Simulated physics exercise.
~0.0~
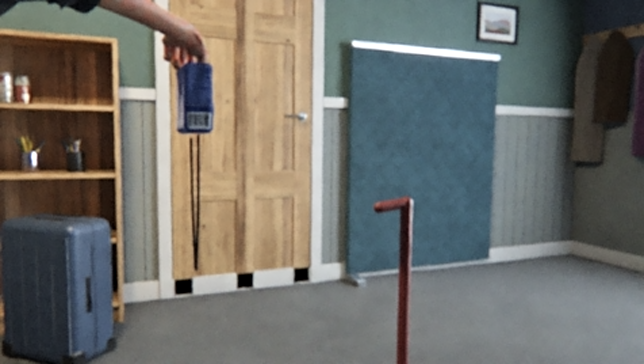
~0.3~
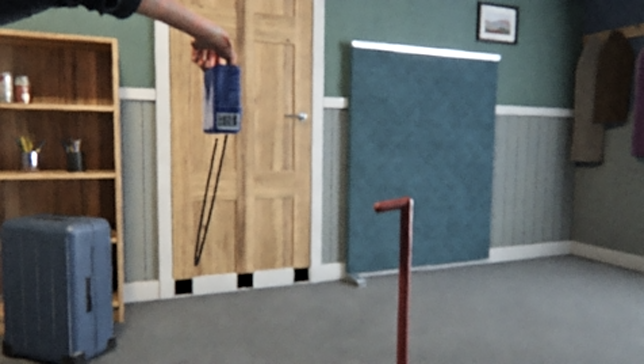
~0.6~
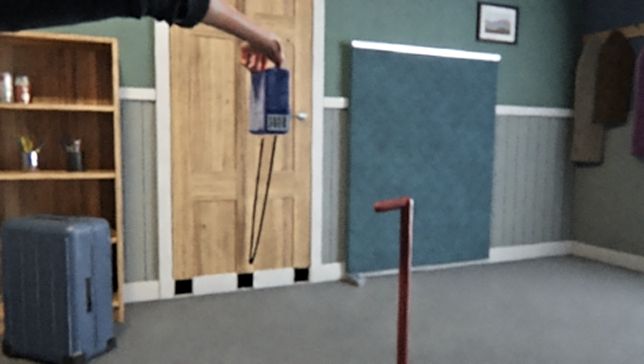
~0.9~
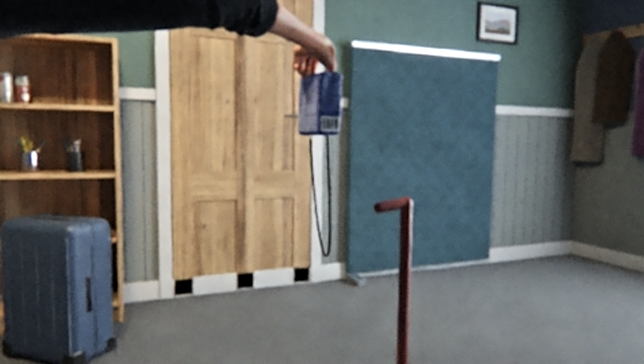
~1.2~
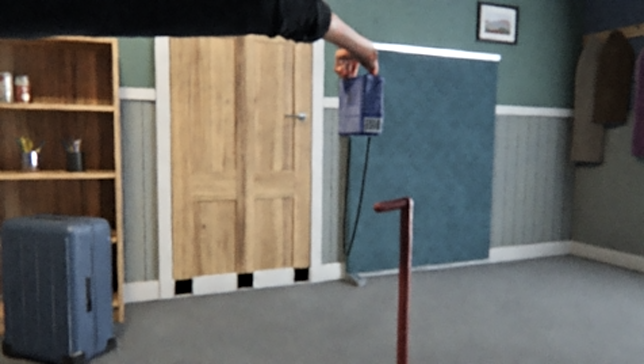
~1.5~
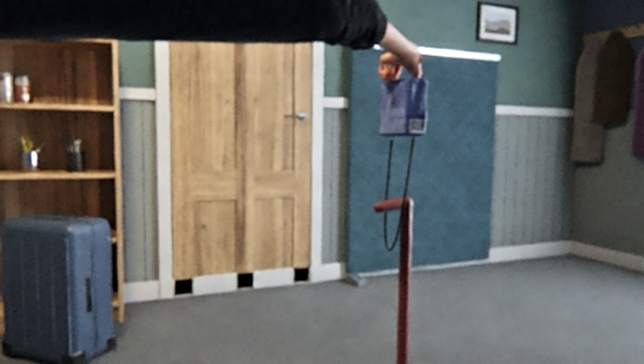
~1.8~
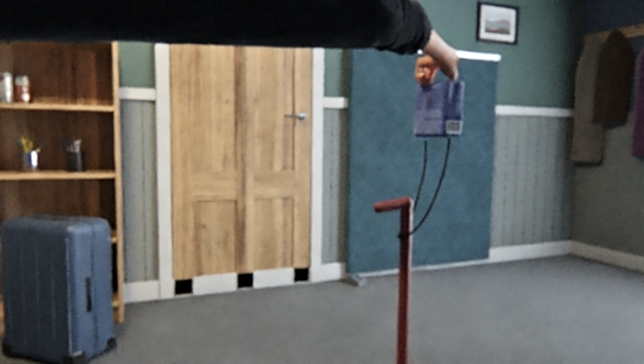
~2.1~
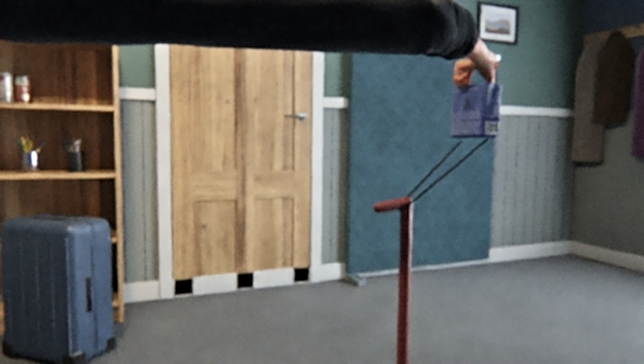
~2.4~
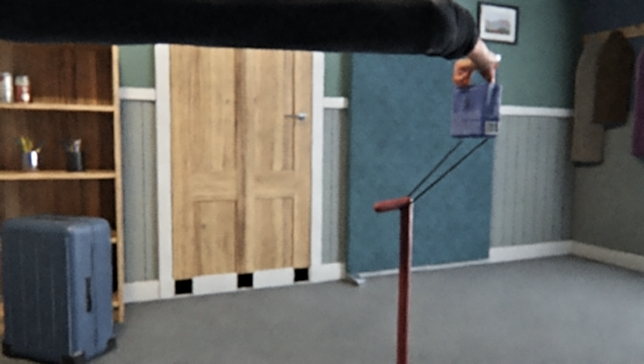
A blue pouch with a dark loop hanging below it is carried right by a hand, past a wooden door and over a red hooked post, until the loop catches on the post and pulls taut at a slant, and the hand stops, still holding the pouch.
